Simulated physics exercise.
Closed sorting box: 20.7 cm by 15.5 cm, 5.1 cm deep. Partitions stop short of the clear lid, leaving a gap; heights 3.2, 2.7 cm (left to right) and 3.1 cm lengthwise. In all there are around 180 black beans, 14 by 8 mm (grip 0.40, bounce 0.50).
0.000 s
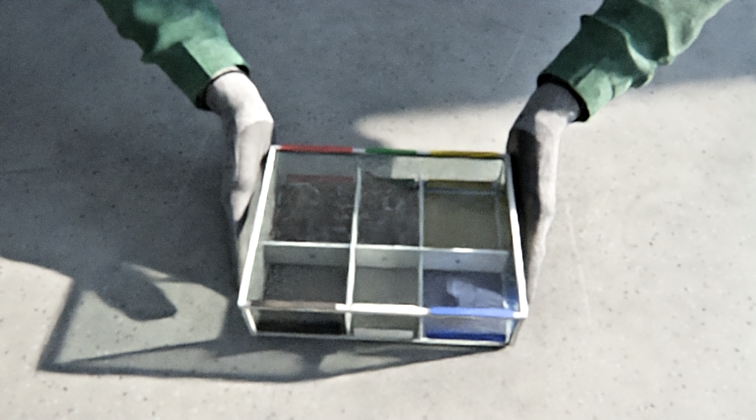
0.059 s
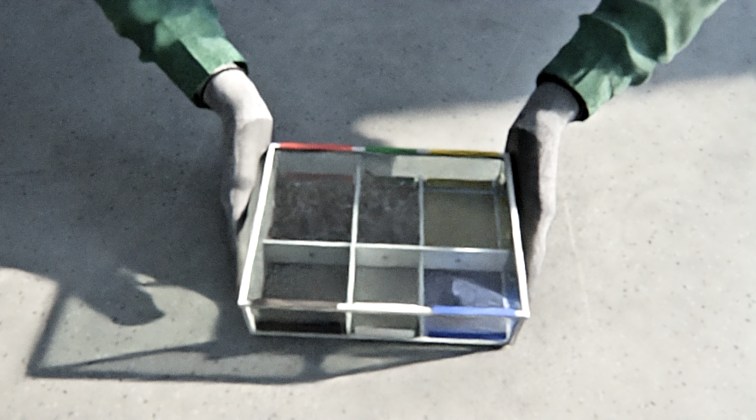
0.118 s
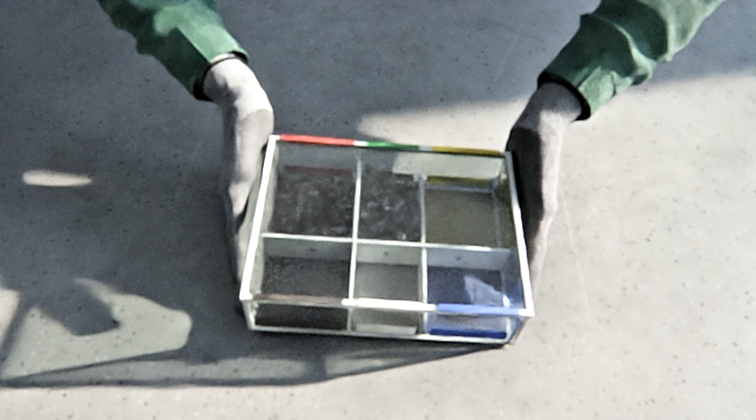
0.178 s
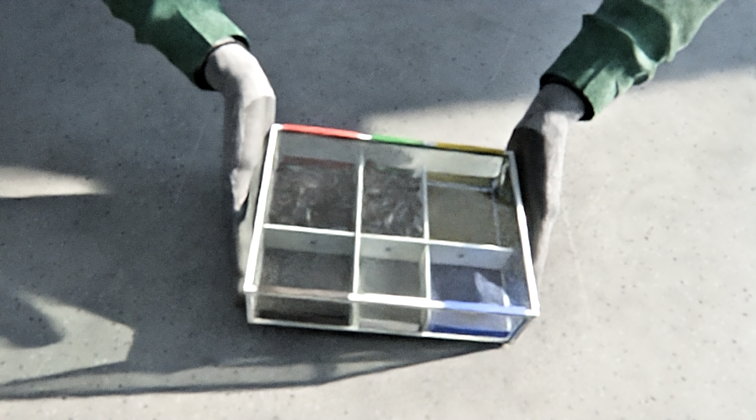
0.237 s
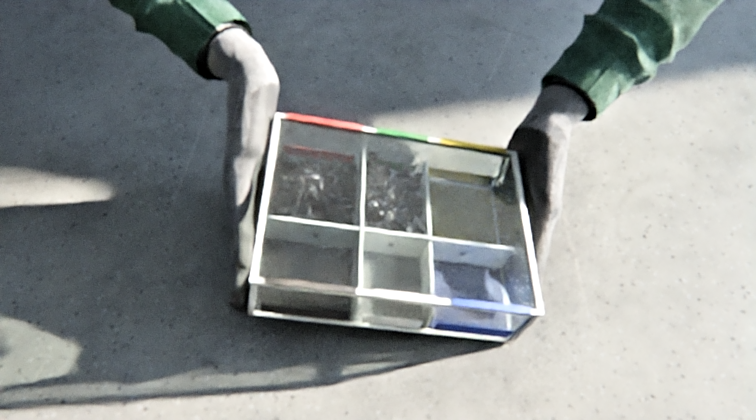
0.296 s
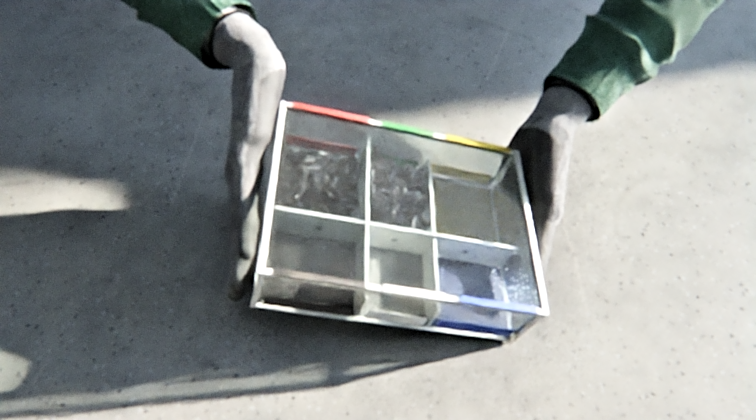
In the video, two hands in green sleeves hold a clear-lidded, six-compartment box with coloured edges above a grey speckled surface, then steadily tilt it so the left side rises and the right front corner is lowest.
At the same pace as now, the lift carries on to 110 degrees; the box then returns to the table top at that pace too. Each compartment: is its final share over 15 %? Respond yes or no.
Red: No; blue: Yes; green: No; yellow: Yes; white: No; black: No.
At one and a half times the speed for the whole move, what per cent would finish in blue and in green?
Final share: Blue 20 %, green 0 %.
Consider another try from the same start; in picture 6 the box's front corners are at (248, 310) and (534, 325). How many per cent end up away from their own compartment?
Then around 95 percent would end up out of place.
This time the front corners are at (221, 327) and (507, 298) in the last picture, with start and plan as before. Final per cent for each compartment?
In per cent, the final split is red 30, blue 0, green 5, yellow 0, white 0, black 65.
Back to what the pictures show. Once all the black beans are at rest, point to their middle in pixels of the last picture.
My guess is close to (475, 233).
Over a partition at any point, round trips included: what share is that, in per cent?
Estimate: Some 100 per cent.
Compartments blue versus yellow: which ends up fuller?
Yellow.
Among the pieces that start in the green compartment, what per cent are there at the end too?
0 %.
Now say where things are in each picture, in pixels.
In the first picture, box tilt 0 degrees, front corners at (244, 302) and (521, 314); red 45 %, green 55 %.
In the second picture, box tilt 1 degrees, front corners at (245, 301) and (522, 313).
In the third picture, box tilt 4 degrees, front corners at (246, 295) and (526, 312), lowest corner right front.
In the fourth picture, box tilt 8 degrees, front corners at (250, 287) and (532, 312), lowest corner right front.
In the fifth picture, box tilt 12 degrees, front corners at (256, 279) and (537, 311), lowest corner right front.
In the sixth picture, box tilt 16 degrees, front corners at (264, 270) and (542, 311), lowest corner right front; red 45 %, green 55 %. Its pace works out near 70 degrees a second.
After 1.71 s, tilt 110 degrees; red 15 %, blue 5 %, green 25 %, yellow 50 %.
After 2.65 s, tilt 50 degrees; blue 20 %, yellow 80 %.
Then, at 3.59 s, tilt 0 degrees; blue 20 %, yellow 80 %.
In the end, at 4.5 s, red 0 %, blue 20 %, green 0 %, yellow 80 %, white 0 %, black 0 %.
